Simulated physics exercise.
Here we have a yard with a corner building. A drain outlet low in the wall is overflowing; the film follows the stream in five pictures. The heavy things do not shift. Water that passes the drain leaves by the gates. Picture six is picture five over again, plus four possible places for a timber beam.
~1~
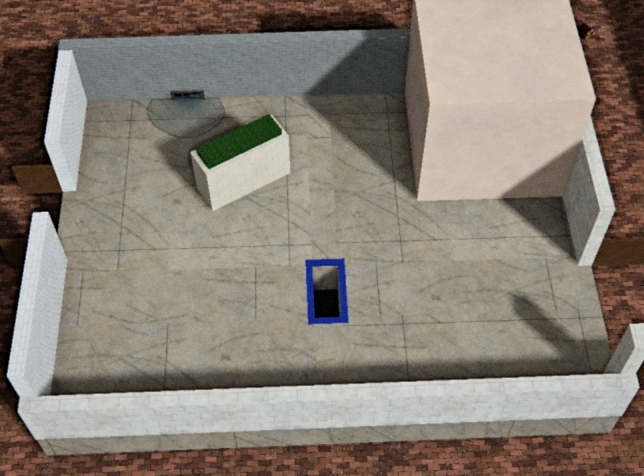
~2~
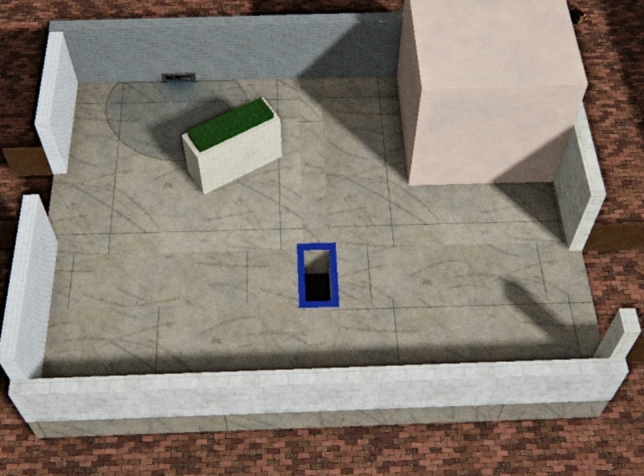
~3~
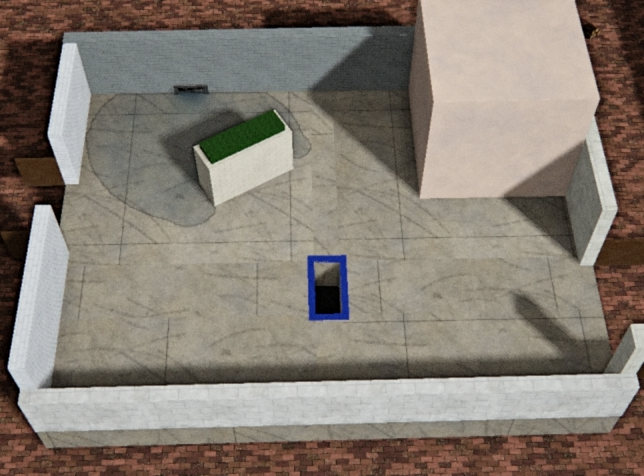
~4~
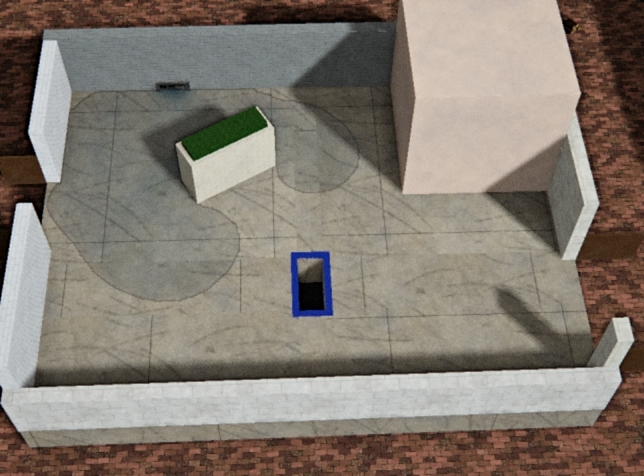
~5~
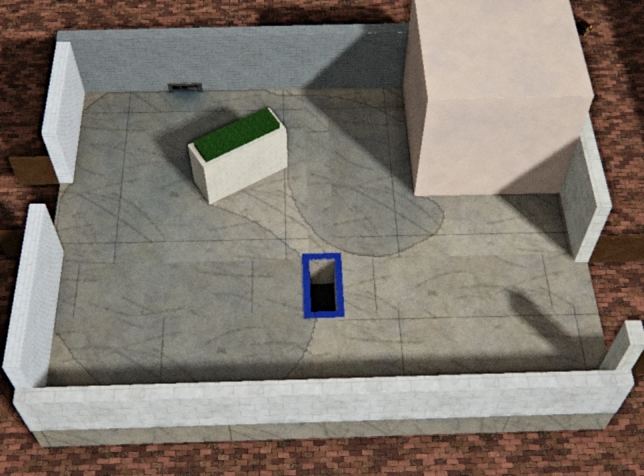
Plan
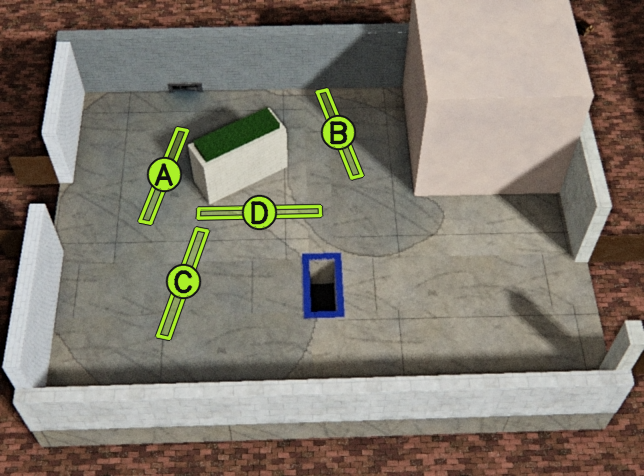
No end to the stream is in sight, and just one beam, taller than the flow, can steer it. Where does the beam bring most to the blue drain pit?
Take B.
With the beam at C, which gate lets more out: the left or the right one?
The right gate.
On the marked copy, A from (145, 222) to (182, 129); B from (322, 91) to (356, 176); C from (163, 337) to (202, 229); D from (198, 213) to (320, 210).
With A, about 5 % of the stream runs into the blue drain pit, about 94 % out by the gates.
With B, about 14 % of the stream runs into the blue drain pit, about 85 % out by the gates.
With C, about 6 % of the stream runs into the blue drain pit, about 93 % out by the gates.
With D, about 4 % of the stream runs into the blue drain pit, about 95 % out by the gates.
